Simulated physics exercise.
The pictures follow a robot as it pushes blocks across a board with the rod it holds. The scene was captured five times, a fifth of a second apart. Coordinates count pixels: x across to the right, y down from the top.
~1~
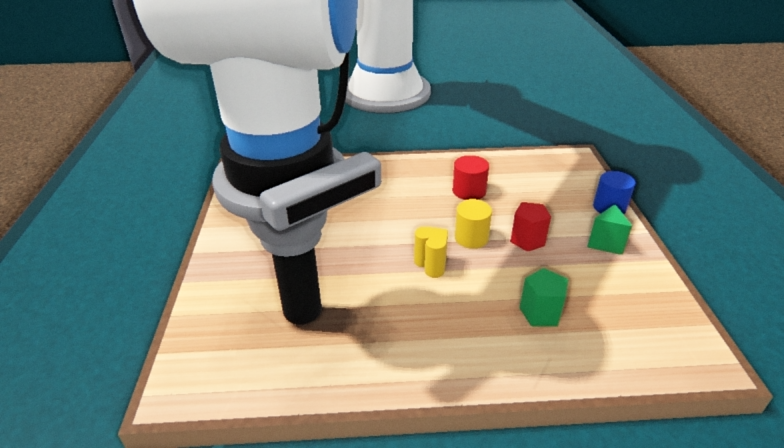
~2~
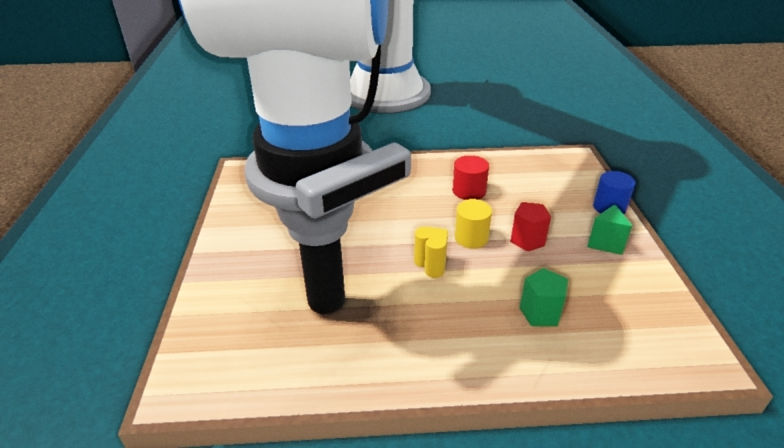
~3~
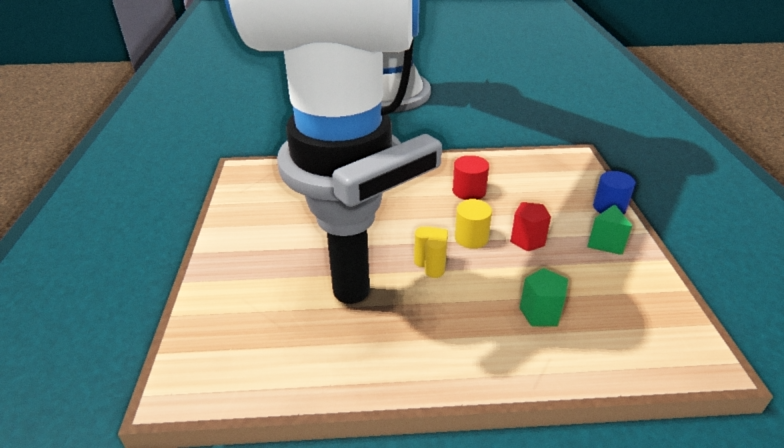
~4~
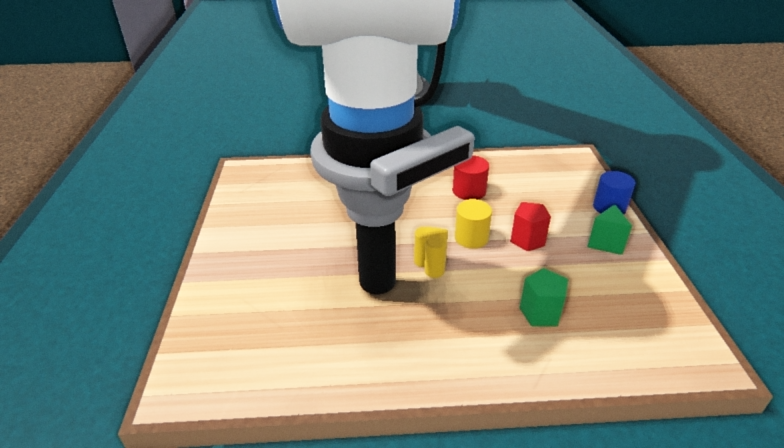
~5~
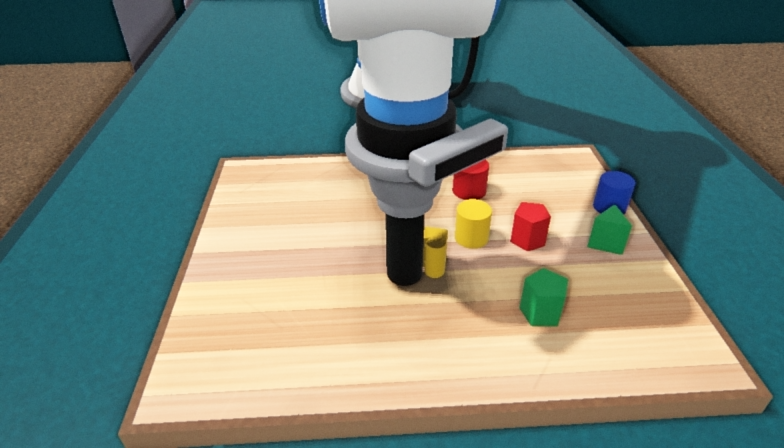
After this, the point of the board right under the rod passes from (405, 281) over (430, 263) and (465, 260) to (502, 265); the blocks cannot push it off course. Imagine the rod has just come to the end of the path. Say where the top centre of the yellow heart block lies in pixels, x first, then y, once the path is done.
I think it will end close to (506, 218).
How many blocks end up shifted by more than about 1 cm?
The count will be 2.
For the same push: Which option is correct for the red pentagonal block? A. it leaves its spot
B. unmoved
The answer is B.
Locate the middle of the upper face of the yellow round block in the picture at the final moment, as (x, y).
(492, 199)
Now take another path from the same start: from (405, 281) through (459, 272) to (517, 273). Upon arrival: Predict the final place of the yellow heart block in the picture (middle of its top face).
It sits at (459, 223).
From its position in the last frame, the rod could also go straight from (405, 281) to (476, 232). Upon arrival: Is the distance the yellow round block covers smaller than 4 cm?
Answer: No.
The first path, step by step. One third of the way, rod at (431, 257); yellow heart block at (454, 222); yellow round block at (477, 207).
Two thirds of the way, rod at (466, 254); yellow heart block at (487, 218); yellow round block at (491, 200).
At the end, rod at (502, 259); yellow heart block at (506, 218), turned 45° anticlockwise; yellow round block at (492, 199); red pentagonal block not moved.
